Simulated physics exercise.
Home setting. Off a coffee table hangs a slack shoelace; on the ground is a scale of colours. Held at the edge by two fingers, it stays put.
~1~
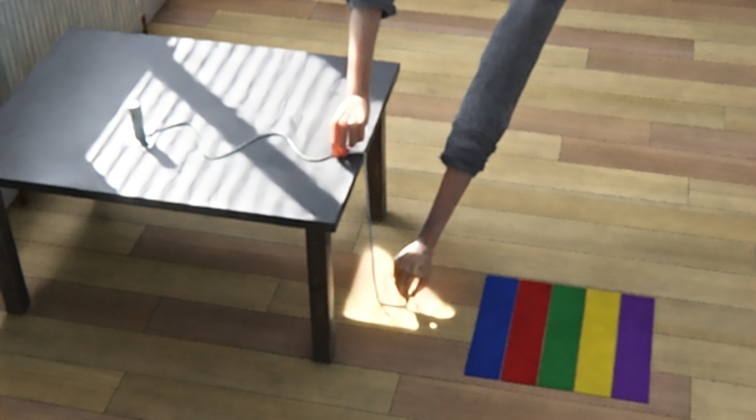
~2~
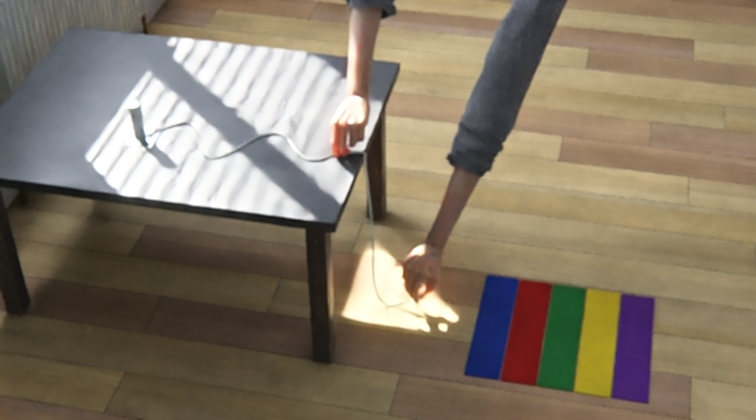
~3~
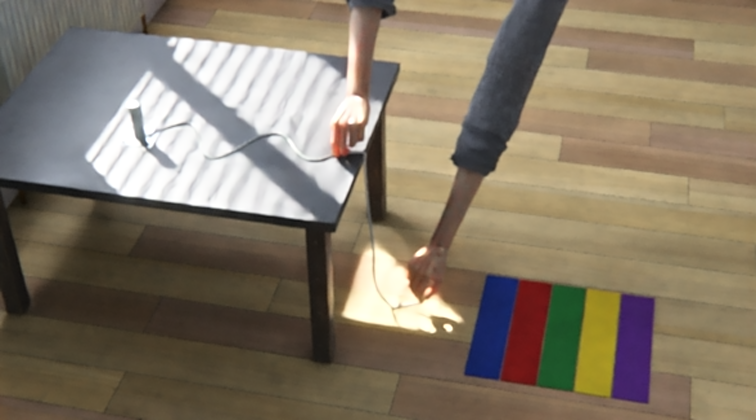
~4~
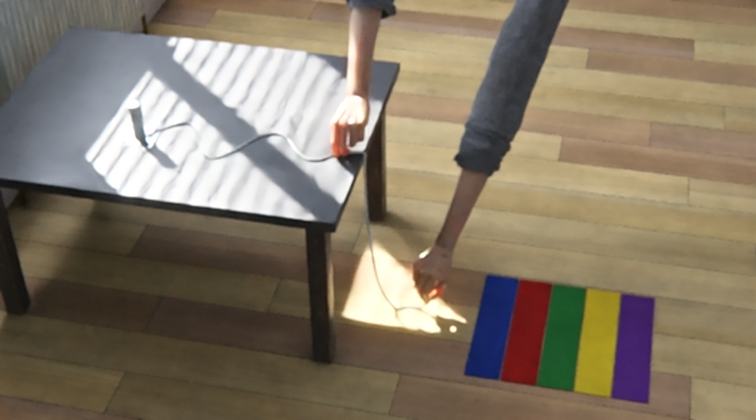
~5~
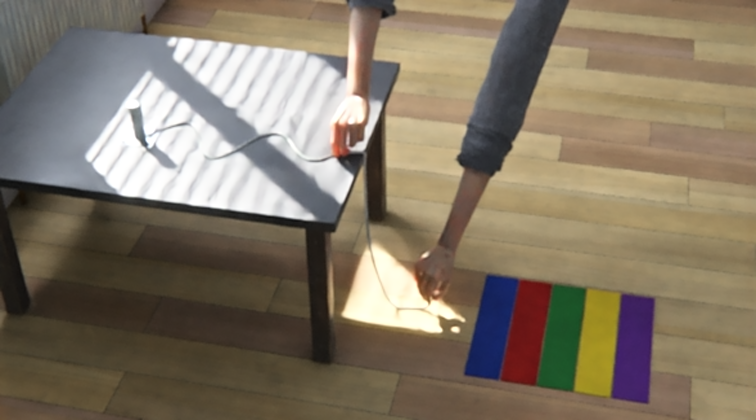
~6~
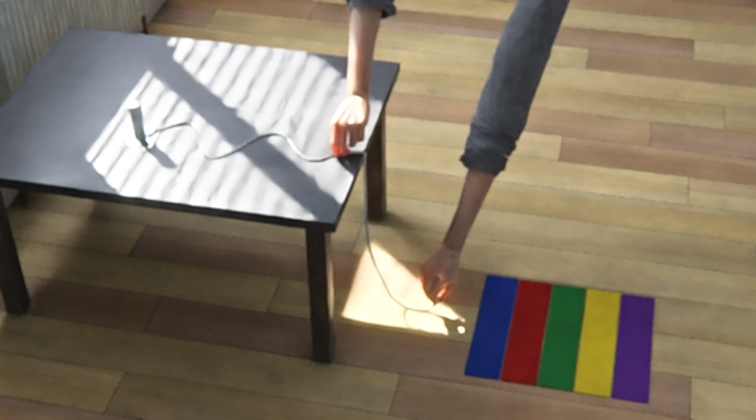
To begin with, one hand pins a thin cord at the edge of a dark table while another holds its hanging end low over a sunlit patch of floor, left of a striped colour mat. The lower hand then shifts a short way right, drawing the cord slightly closer to the blue stripe.
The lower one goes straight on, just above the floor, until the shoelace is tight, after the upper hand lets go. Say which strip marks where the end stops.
The purple strip marks it.
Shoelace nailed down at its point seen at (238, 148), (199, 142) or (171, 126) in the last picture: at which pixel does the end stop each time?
Taking the tries in turn: (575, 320), (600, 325) and (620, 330).
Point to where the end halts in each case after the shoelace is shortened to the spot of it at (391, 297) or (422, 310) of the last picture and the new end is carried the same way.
For the first cut it's about (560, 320), and for the second about (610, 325).
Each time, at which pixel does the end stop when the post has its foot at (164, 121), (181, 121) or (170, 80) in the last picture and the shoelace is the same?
In order, it comes out close to (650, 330), (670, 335) and (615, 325).
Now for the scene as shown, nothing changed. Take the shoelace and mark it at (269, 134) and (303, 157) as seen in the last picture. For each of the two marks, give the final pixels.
In that view they reach (328, 157) and (382, 177).
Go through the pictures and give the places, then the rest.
In the first frame, end (410, 297); blue (485, 358); red (522, 364); green (558, 369); yellow (595, 375); purple (631, 380).
In the second frame, end (419, 299); shoelace through (186, 123) (221, 156) (290, 142) (358, 152) (372, 221) (374, 282).
In the third frame, end (424, 299).
In the fourth frame, end (429, 300); shoelace through (186, 123) (221, 156) (290, 142) (358, 152) (368, 221) (378, 283).
In the fifth frame, end (432, 300).
In the sixth frame, end (437, 301); shoelace through (186, 123) (221, 156) (290, 142) (358, 152) (366, 221) (384, 282).
A little later, end near (559, 319); over green.
Next, end near (607, 326); over yellow.
When it is tight, end near (636, 330); over purple. Over purple.
